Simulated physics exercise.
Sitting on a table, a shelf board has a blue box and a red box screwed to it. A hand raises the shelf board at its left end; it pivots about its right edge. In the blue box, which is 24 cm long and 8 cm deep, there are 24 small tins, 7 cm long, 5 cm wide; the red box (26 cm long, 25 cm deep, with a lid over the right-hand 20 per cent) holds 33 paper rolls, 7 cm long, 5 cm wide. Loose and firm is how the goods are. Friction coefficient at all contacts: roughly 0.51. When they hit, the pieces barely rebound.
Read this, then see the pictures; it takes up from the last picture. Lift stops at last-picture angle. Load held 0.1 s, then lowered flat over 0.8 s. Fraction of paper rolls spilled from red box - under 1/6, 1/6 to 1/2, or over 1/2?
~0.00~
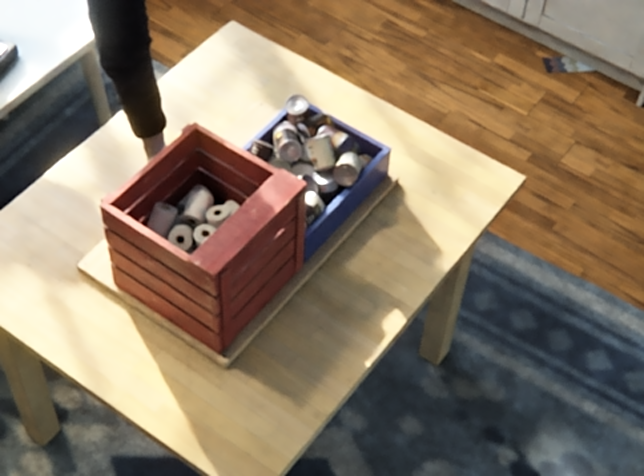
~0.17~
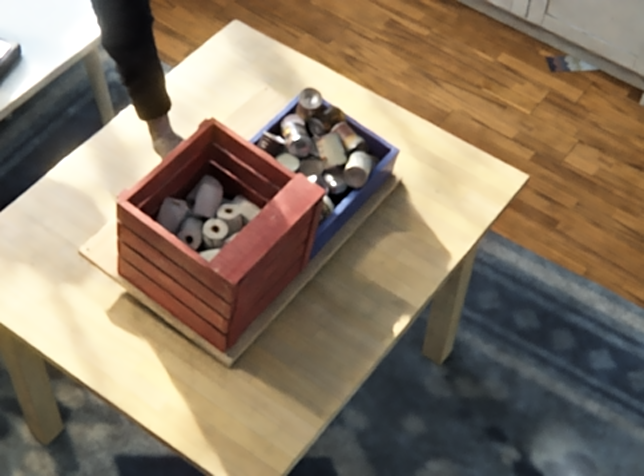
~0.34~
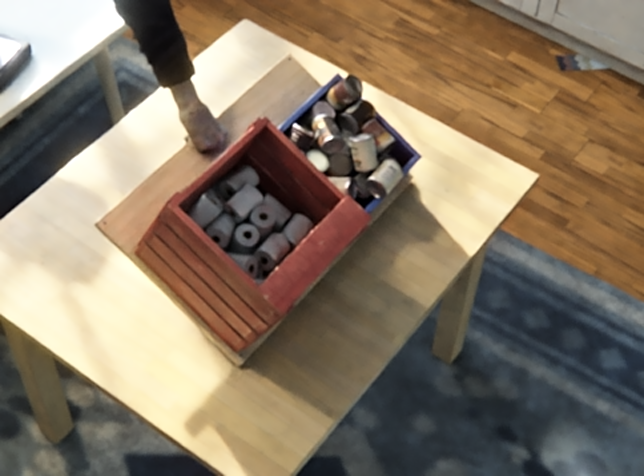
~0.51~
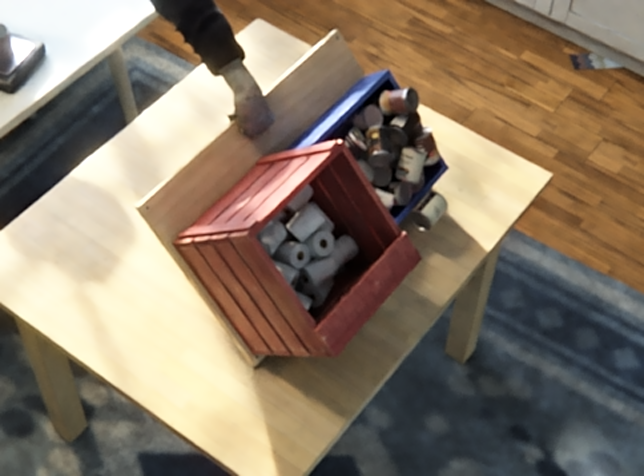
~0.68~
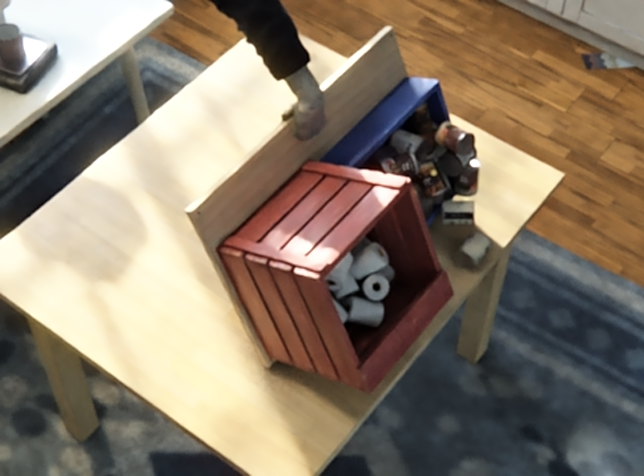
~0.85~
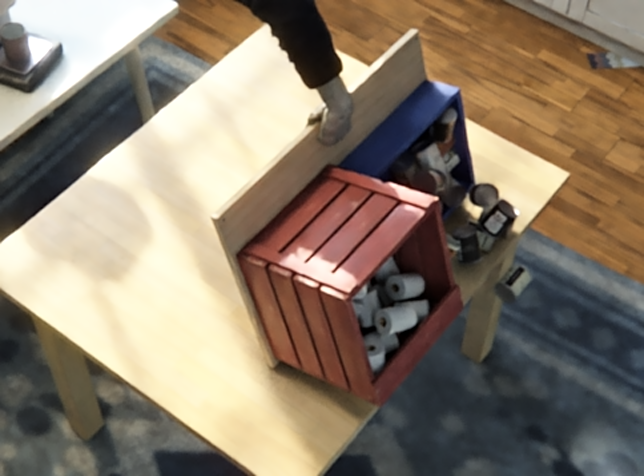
The spill is smaller than a sixth.
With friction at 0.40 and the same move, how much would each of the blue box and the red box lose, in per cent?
Then the blue box sheds 70 per cent, while the red box sheds 0 per cent.
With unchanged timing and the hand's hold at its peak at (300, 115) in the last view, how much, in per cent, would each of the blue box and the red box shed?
Blue box 50 %, red box 0 %.
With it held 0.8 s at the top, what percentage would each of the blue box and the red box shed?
In that case you'd see blue box shed 60 percent of its load and red box shed 0 percent.
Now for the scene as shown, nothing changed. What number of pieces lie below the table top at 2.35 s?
It comes to near 8.
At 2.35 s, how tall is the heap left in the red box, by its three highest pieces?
15 cm or so.
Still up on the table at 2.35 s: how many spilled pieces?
Estimated count: 8.
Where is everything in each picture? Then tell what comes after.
In the first frame (we follow the rim corner now nearest the camera, unless another is named; the camera pans a little), red box at (211, 273); blue box (by its farthest rim corner) at (300, 100); tilt 0°; nothing out yet.
Red box at (230, 281); blue box at (309, 91); tilt 8°, in the second frame.
Red box at (277, 309); tilt 26°, in the third frame.
Red box at (331, 350); tilt 47°; 1 out, the lowest tin at (429, 211), in the fourth frame.
Red box at (366, 385); tilt 65°; 7 out, the lowest tin at (473, 250), in the fifth frame.
Red box at (378, 399); tilt 73°; 10 out, the lowest tin at (513, 283), in the sixth frame.
After 1.09 s, tilt 67°; 13 of 24 out of the blue box and 0 of 33 out of the red box.
After 1.39 s, tilt 31°; 15 of 24 out of the blue box and 0 of 33 out of the red box.
After 1.81 s, tilt 0°; 15 of 24 out of the blue box and 0 of 33 out of the red box.
When it is over (at 2.35 s), 15 of 24 out of the blue box and 0 of 33 out of the red box. Asked share, 0 of 33, 0 per cent.
